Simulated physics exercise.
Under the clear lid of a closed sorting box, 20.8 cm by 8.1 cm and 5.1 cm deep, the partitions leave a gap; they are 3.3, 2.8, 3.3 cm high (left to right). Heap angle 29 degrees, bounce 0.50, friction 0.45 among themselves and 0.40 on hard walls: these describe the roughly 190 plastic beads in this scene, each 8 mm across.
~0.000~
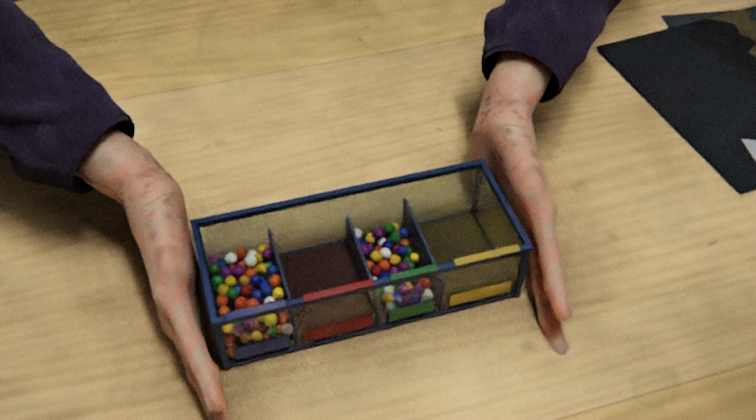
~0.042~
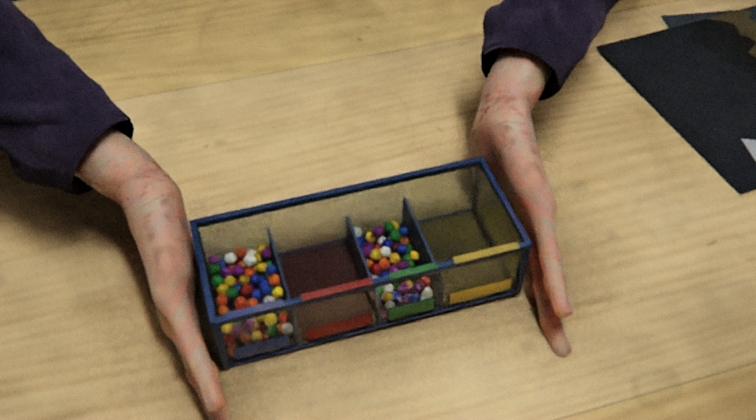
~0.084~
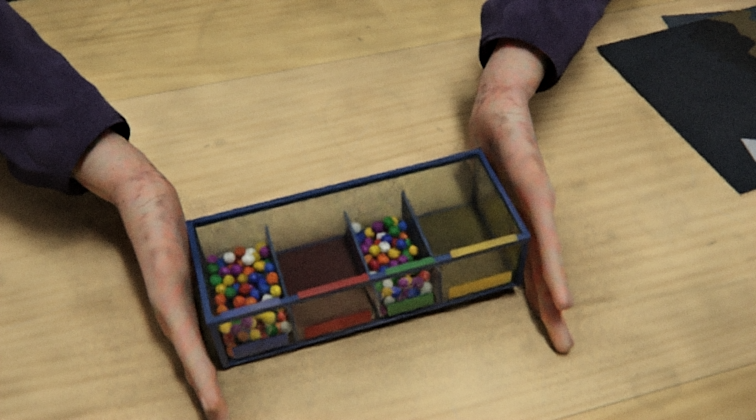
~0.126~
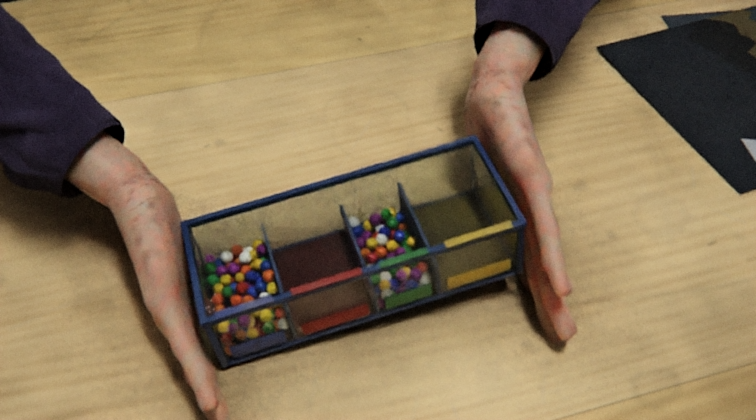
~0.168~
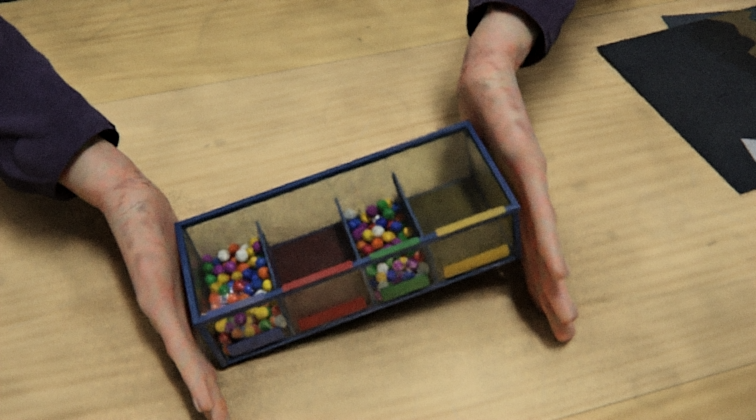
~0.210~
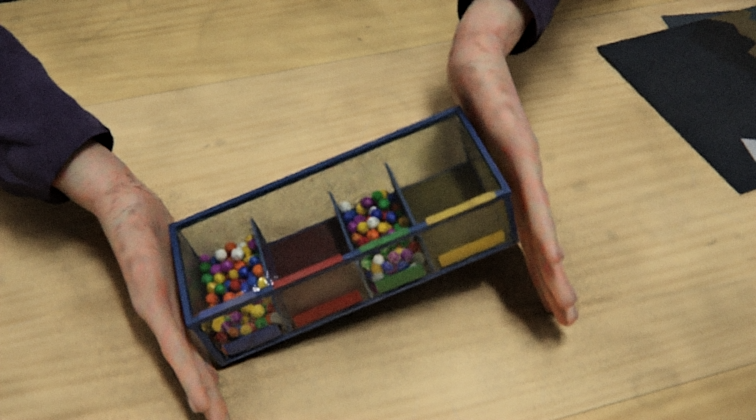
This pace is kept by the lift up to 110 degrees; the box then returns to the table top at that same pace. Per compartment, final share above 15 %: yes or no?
Red compartment no; blue compartment yes; green compartment no; yellow compartment no.
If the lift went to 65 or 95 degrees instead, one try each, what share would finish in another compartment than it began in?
Some 0 and 30 per cent.
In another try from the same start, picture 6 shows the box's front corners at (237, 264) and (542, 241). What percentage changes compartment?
Then around 65 percent would end up out of place.
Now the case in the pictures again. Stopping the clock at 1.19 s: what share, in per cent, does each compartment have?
The split is red at 15, blue at 65, green at 15 and yellow at 0 per cent.
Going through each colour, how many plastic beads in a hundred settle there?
The red one ends with 5, blue with 95, green with 0 and yellow with 0 per cent.
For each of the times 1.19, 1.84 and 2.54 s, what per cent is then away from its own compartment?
20, 35, 35.
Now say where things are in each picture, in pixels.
Box tilt 0 degrees, front corners at (218, 319) and (525, 246); blue 65 %, green 35 %, in the first frame.
Box tilt 1 degrees, front corners at (216, 319) and (525, 244), in the second frame.
Box tilt 3 degrees, front corners at (213, 319) and (523, 236), lowest corner left back, in the third frame.
Box tilt 7 degrees, front corners at (207, 319) and (519, 222), lowest corner left back, in the fourth frame.
Box tilt 11 degrees, front corners at (200, 320) and (512, 207), lowest corner left back, in the fifth frame.
Box tilt 15 degrees, front corners at (193, 320) and (503, 191), lowest corner left back; blue 65 %, green 35 %. The box's pace is about 100 degrees a second, in the sixth frame.
Then, at 1.19 s, tilt 110 degrees; red 15 %, blue 65 %, green 15 %.
After 1.84 s, tilt 50 degrees; red 5 %, blue 95 %.
Then, at 2.54 s, tilt 0 degrees; red 5 %, blue 95 %.
By 2.9 s all is still; red 5 %, blue 95 %, green 0 %, yellow 0 %.
